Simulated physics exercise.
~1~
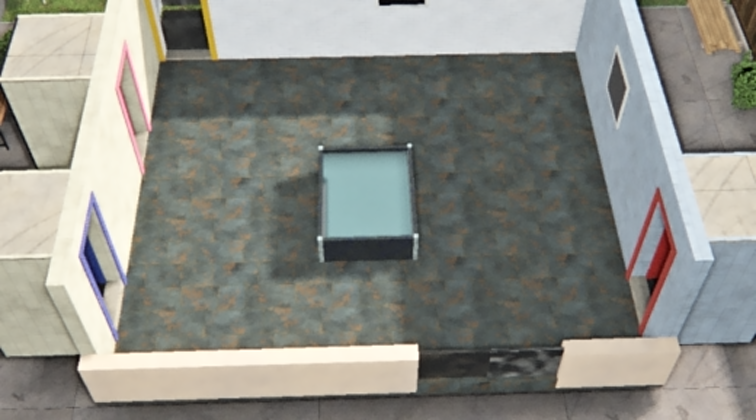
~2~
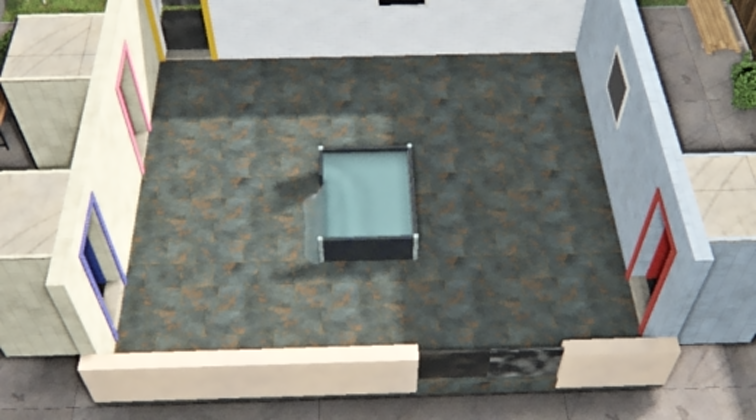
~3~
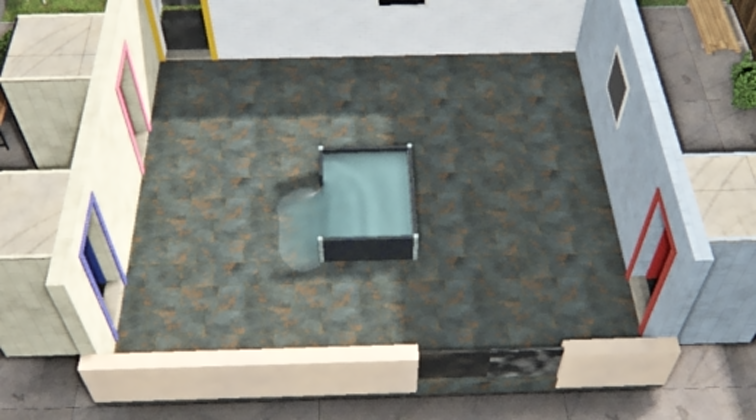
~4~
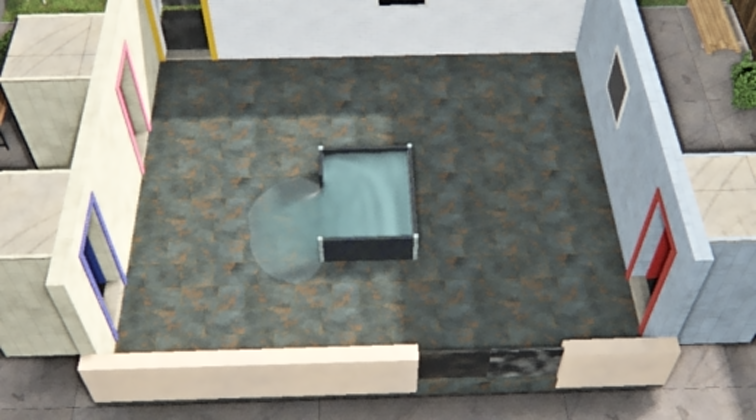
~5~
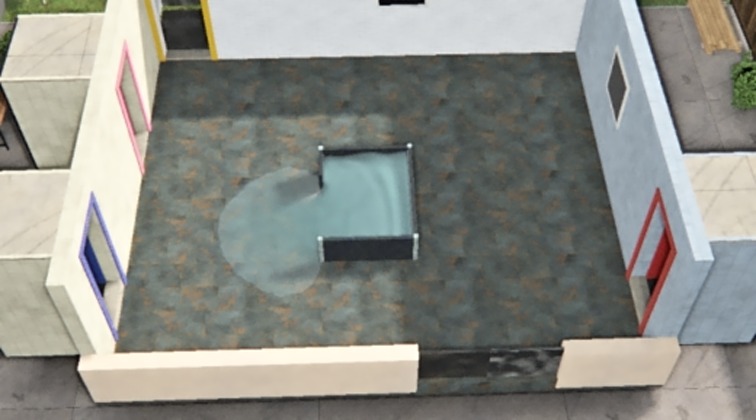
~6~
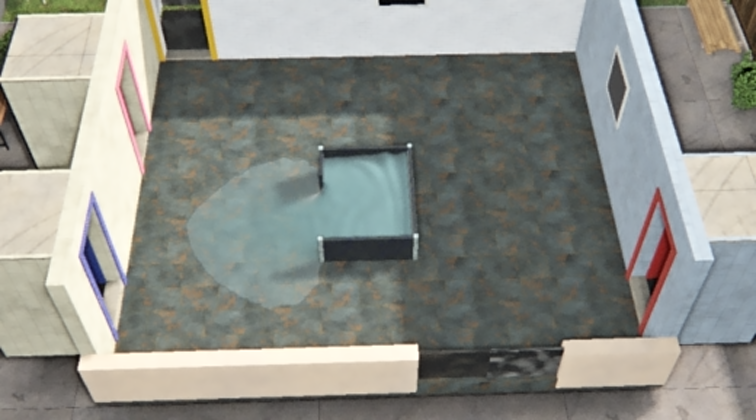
Walled yard with coloured doorways, water pouring from the open left side of a square tank and spreading leftward across the dark floor.
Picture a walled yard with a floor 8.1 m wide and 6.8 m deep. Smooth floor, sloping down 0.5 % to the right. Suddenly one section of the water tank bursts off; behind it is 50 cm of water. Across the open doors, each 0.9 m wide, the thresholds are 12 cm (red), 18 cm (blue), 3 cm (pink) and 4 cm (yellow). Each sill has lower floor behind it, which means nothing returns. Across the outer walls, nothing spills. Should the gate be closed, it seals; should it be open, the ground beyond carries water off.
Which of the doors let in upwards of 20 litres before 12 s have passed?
At the end, at the red door the limit will hold. At the blue door the limit will hold. At the pink door the limit will be broken. At the yellow door the limit will be broken.
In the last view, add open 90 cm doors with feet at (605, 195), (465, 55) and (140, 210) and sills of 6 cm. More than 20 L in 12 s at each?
The first one doesn't reach it, the second one doesn't reach it, and the third one exceeds it.
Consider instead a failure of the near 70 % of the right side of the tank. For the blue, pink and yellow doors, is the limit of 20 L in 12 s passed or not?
Then: Blue short of it, pink short of it, yellow short of it.
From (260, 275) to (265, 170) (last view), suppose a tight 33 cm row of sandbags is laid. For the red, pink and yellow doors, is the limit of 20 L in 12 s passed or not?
Door by door: Red limit kept, pink limit kept, yellow limit kept.
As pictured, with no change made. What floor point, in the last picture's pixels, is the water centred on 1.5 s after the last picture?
It lies at roughly (267, 235) in pixels.
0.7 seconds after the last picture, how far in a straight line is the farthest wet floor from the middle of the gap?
That works out near 3.4 m.
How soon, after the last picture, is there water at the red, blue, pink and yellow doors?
Door times: Red 8.0 s / blue 0.9 s / pink 1.1 s / yellow 2.6 s.
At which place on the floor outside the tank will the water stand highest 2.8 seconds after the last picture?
Close to (111, 378).
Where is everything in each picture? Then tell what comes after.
Still water, 50 cm deep, in the water tank at (367, 194), in the first picture.
The front is at (314, 260), 0.7 m from the gap at (324, 220); 0.3 m2 of floor is under water; 50 cm left at the back of the water tank, in the second picture.
Water pours out at (324, 222) and has run 0.9 m, to (292, 264); typically 9 cm deep outside, 50 cm at the water tank's back, in the third picture.
The front is at (258, 204), 1.2 m from the gap at (324, 222); 1.9 m2 of floor is under water; 49 cm left at the back of the water tank, in the fourth picture.
The front is at (226, 213), 1.7 m from the gap at (324, 222); 2.9 m2 of floor is under water; 43 cm left at the back of the water tank, in the fifth picture.
The front is at (193, 222), 2.2 m from the gap at (324, 222); 4.0 m2 of floor is under water; 44 cm left at the back of the water tank, in the sixth picture.
Then, 0.7 s after the last picture water covers 20 % of the floor and is deepest (24 cm) near (318, 245); red door not reached, blue door not reached, pink door not reached, yellow door not reached.
Then, 1.5 s after the last picture water covers 25 % of the floor and is deepest (25 cm) near (111, 378); red door not reached, blue door 18 cm at the sill, 0 L in, pink door 10 cm at the sill, 3 L in, yellow door not reached.
Then, 2.8 s after the last picture water covers 30 % of the floor and is deepest (18 cm) near (111, 378); red door not reached, blue door 13 cm at the sill, 0 L in, pink door 7 cm at the sill, 24 L in, yellow door 4 cm at the sill, 0 L in.
Then, 6.3 s after the last picture water covers 55 % of the floor and is deepest (7 cm) near (160, 66); red door not reached, blue door 6 cm at the sill, 0 L in, pink door 4 cm at the sill, 37 L in, yellow door 7 cm at the sill, 47 L in.
Then, 11.3 s after the last picture water covers 80 % of the floor and is deepest (6 cm) near (581, 365); red door 5 cm at the sill, 0 L in, blue door 3 cm at the sill, 0 L in, pink door 2 cm at the sill, 38 L in, yellow door 4 cm at the sill, 59 L in.
